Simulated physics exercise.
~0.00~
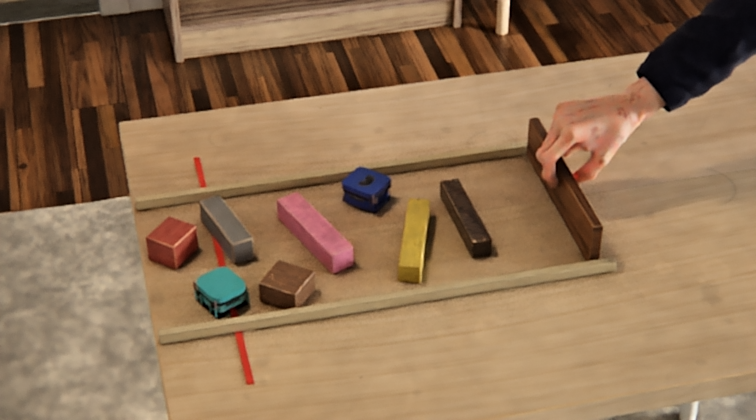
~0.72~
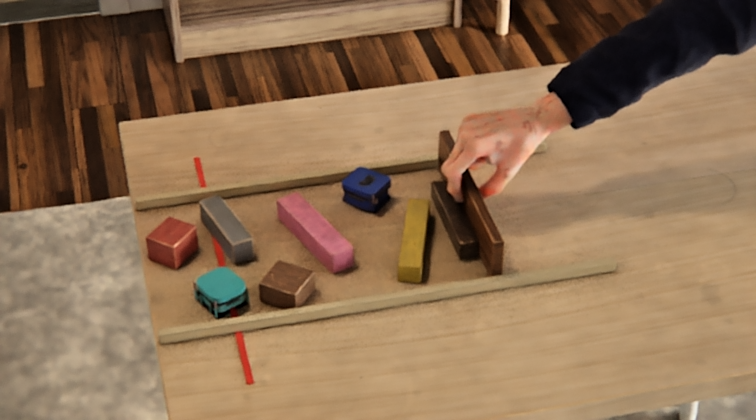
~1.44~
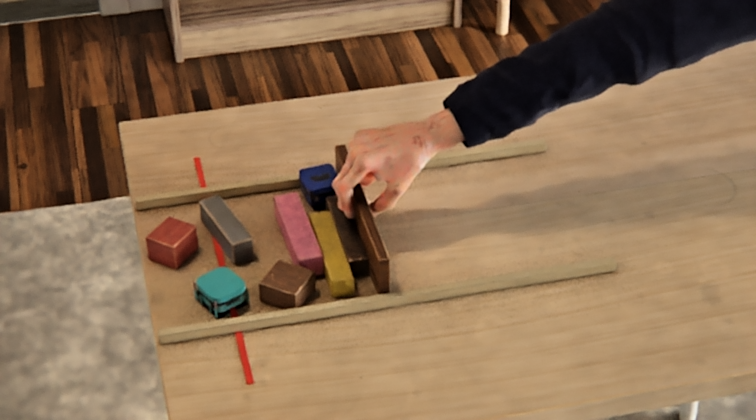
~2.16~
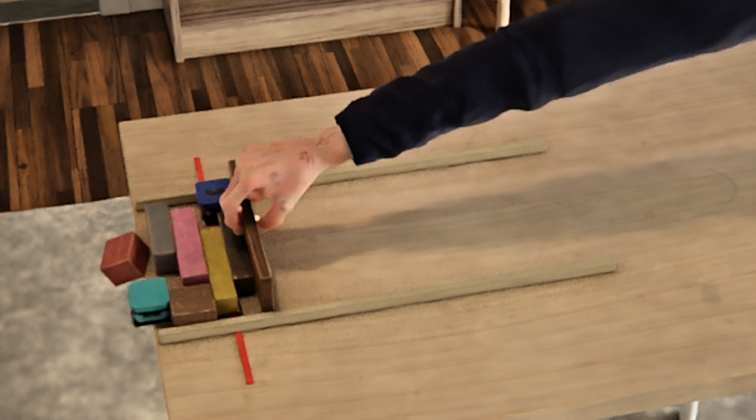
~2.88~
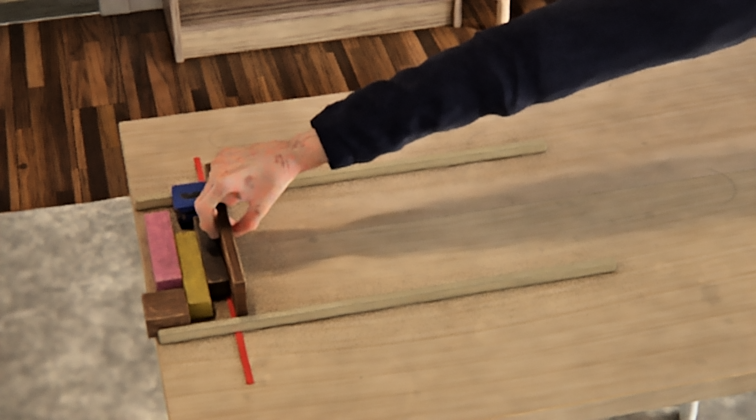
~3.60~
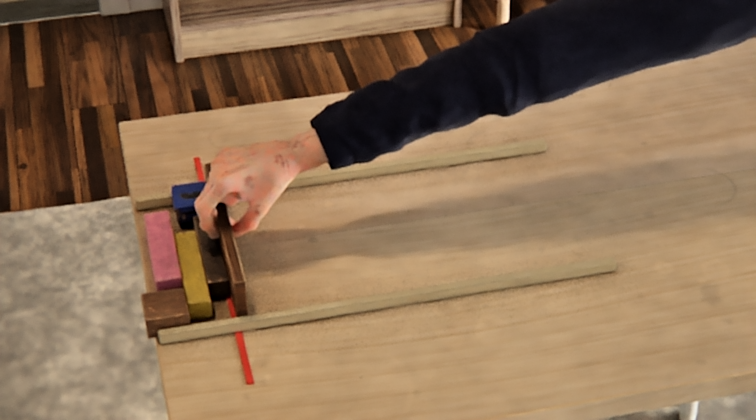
Hand-held board sweeping blocks and sticks left across a table, pushing the red, teal and grey ones off the edge.
